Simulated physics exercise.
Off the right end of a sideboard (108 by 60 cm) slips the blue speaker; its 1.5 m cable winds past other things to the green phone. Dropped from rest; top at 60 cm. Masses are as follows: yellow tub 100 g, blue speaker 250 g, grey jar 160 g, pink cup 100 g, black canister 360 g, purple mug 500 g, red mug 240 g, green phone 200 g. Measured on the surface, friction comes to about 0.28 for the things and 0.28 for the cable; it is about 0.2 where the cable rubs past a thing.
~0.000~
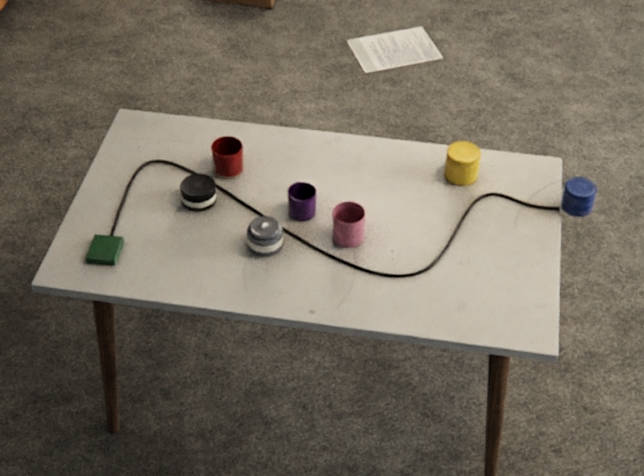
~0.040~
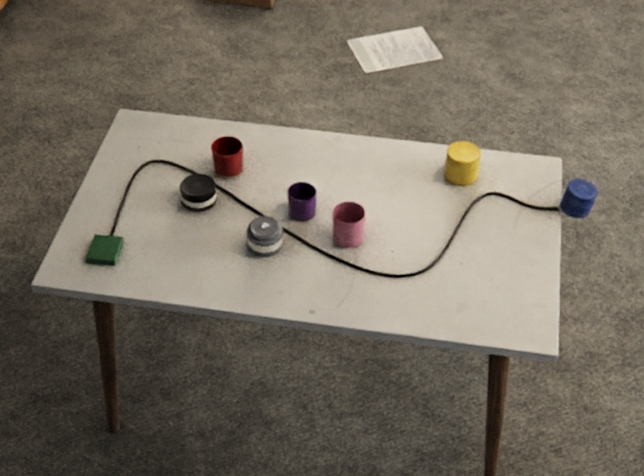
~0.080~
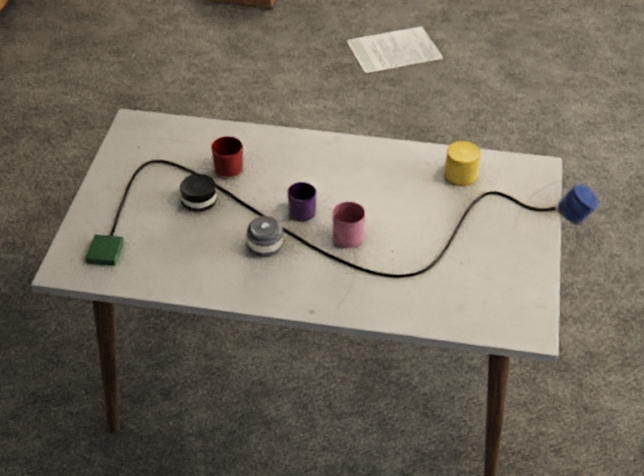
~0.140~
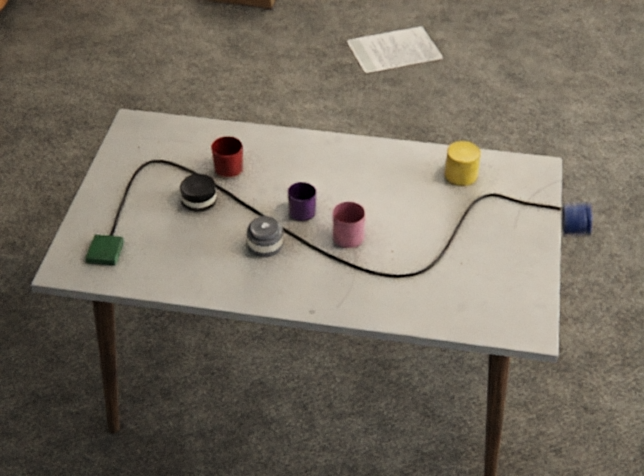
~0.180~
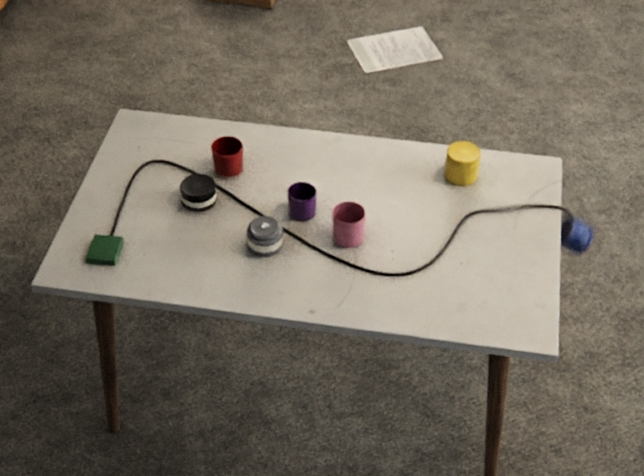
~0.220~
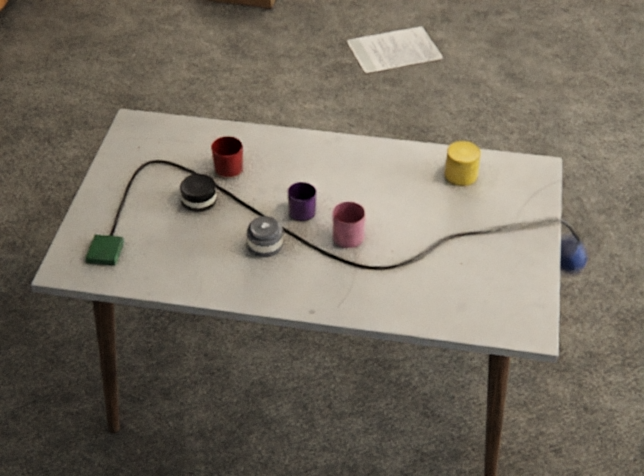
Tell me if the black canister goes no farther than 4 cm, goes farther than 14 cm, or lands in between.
It is displaced somewhat.
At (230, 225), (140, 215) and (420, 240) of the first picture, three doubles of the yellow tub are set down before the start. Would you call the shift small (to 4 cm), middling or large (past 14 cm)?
The first moves just a bit, the second a long way, and the third a fair bit.
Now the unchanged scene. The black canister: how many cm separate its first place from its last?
The black canister ends up roughly 10 cm from where it started.
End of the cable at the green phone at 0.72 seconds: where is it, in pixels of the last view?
(192, 214) or thereabouts.
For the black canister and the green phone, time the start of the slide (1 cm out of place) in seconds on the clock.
The black canister at 0.40 seconds and the green phone at 0.40 seconds.
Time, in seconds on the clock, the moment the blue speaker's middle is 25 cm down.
At 0.28 s.
By 0.5 s, the cable's tail end at (148, 232); black canister 4 cm off its start, pink cup 11 cm off its start, green phone 7 cm off its start.
By 0.7 s, the cable's tail end at (192, 214); black canister 10 cm off its start, pink cup 25 cm off its start, green phone 19 cm off its start.
By 1.0 s, the cable's tail end at (194, 213); black canister 10 cm off its start at (208, 213), pink cup 25 cm off its start at (386, 140), green phone 19 cm off its start at (177, 205).
By 1.2 s, the cable's tail end at (194, 213); black canister 10 cm off its start, pink cup 25 cm off its start, green phone 19 cm off its start.
By 2.4 s, the cable's tail end at (194, 213); black canister 10 cm off its start at (208, 213), pink cup 25 cm off its start at (386, 140), green phone 19 cm off its start at (177, 205), blue speaker over the edge.
